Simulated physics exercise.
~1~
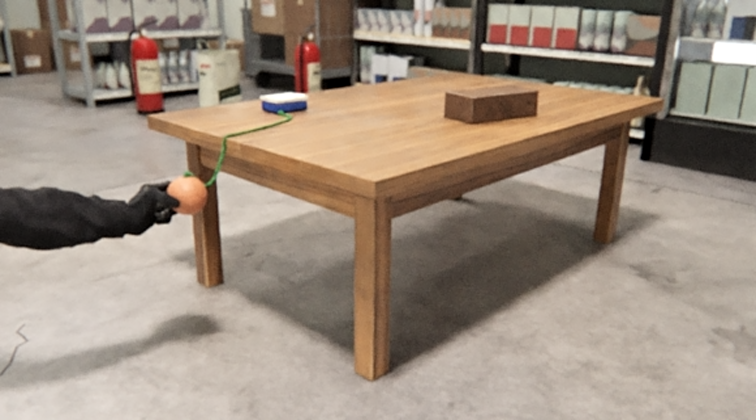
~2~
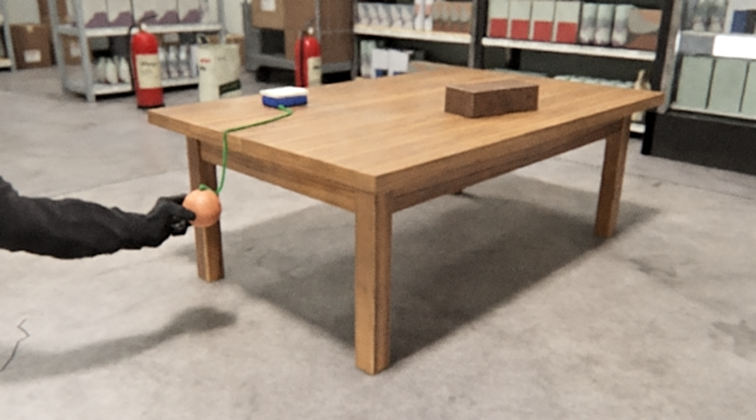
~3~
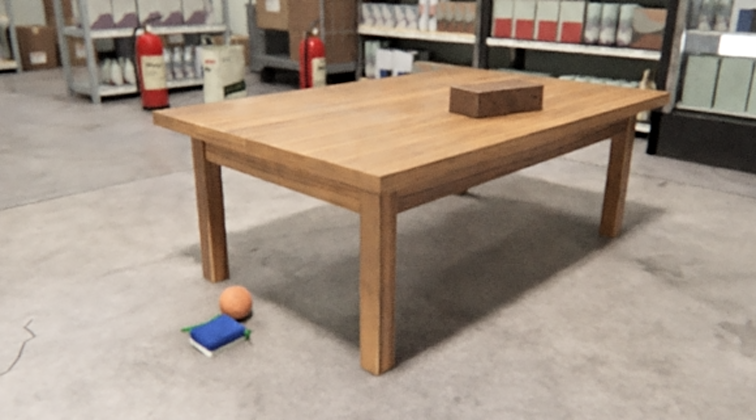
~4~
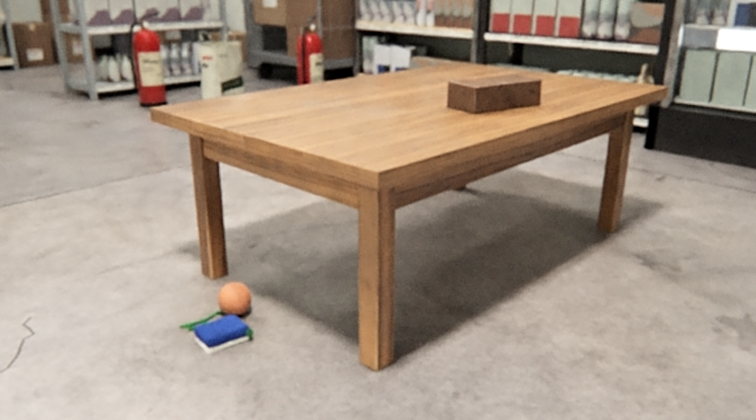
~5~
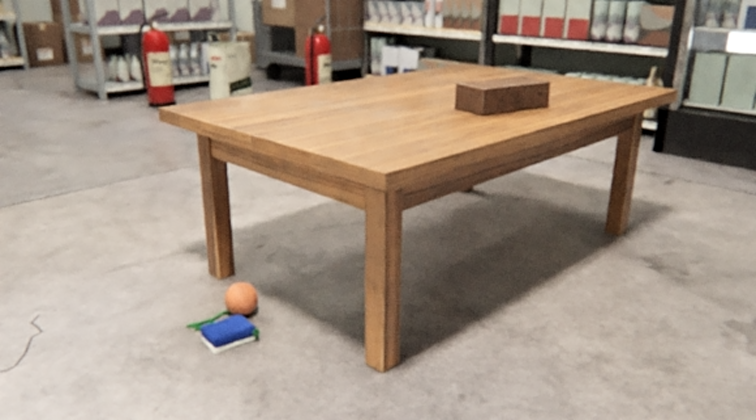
In this clip, a black-gloved hand lowers an orange past the end of a wooden table, a green shoelace running from it to a blue and white sponge. The orange and sponge end up together on the floor, while a brown brick stays on the table.
